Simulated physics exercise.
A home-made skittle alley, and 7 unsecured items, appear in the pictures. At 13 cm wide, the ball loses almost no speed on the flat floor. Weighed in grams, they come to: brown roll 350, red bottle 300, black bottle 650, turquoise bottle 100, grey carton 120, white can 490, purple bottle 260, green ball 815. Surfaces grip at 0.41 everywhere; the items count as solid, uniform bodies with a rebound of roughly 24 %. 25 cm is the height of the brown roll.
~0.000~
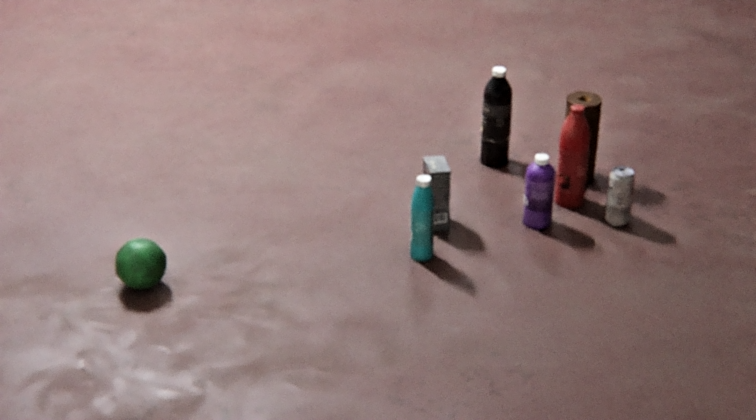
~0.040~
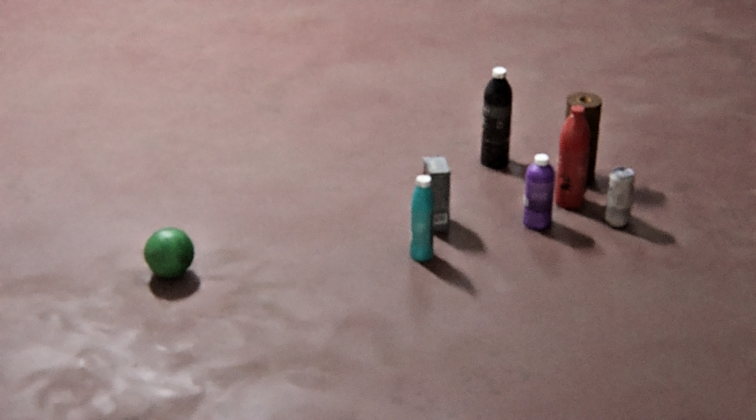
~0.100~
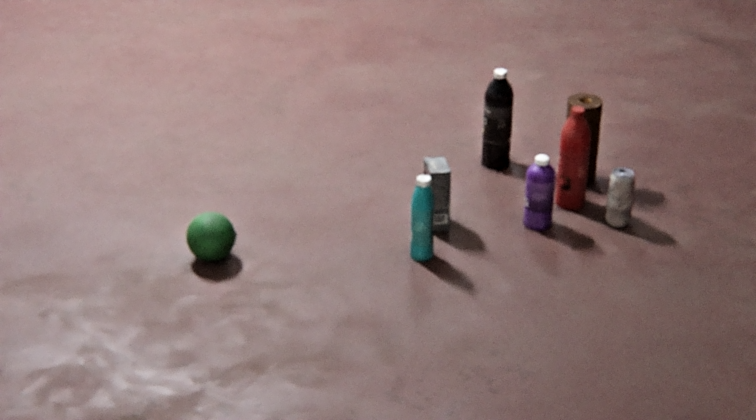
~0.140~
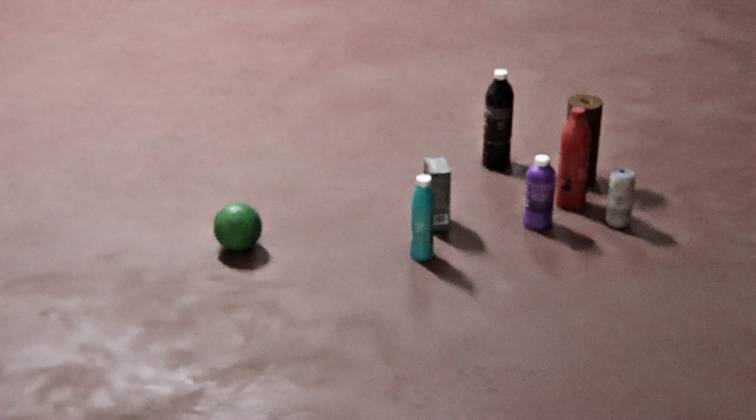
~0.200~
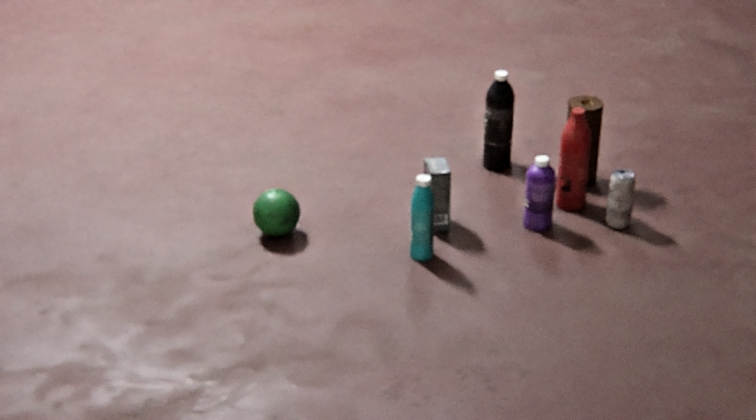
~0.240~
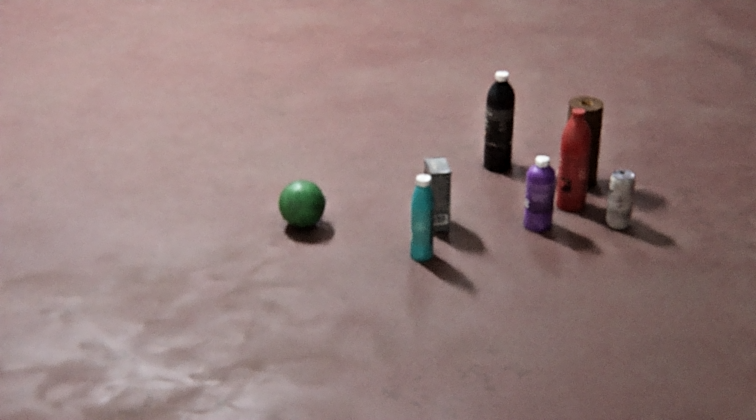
Green ball rolling rightward and slightly up the view across a brownish floor, while bottles, a carton and cylindrical items stand still.
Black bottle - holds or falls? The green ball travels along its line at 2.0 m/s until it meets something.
Falls.
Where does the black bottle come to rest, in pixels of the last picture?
It winds up close to (607, 151).
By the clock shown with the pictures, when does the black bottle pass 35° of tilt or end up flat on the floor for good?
I'd say around the 0.8 s mark.
Around 0.54 s, ball 107 cm along; green ball near (466, 143); black bottle at 3° to upright near (504, 119).
Around 0.84 s, ball 141 cm along; green ball near (518, 101); black bottle at 50° to upright near (581, 124).
Around 1.04 s, ball 164 cm along; green ball near (548, 75); black bottle on its side near (606, 150).
Around 1.44 s, ball 210 cm along; green ball near (602, 28); black bottle on its side near (607, 151).
Finally (1.7 s), on their side or leaning hard on the floor, black bottle; the other 6 still in place (within 8 cm). Final places as that camera would see them, black bottle near (607, 151).
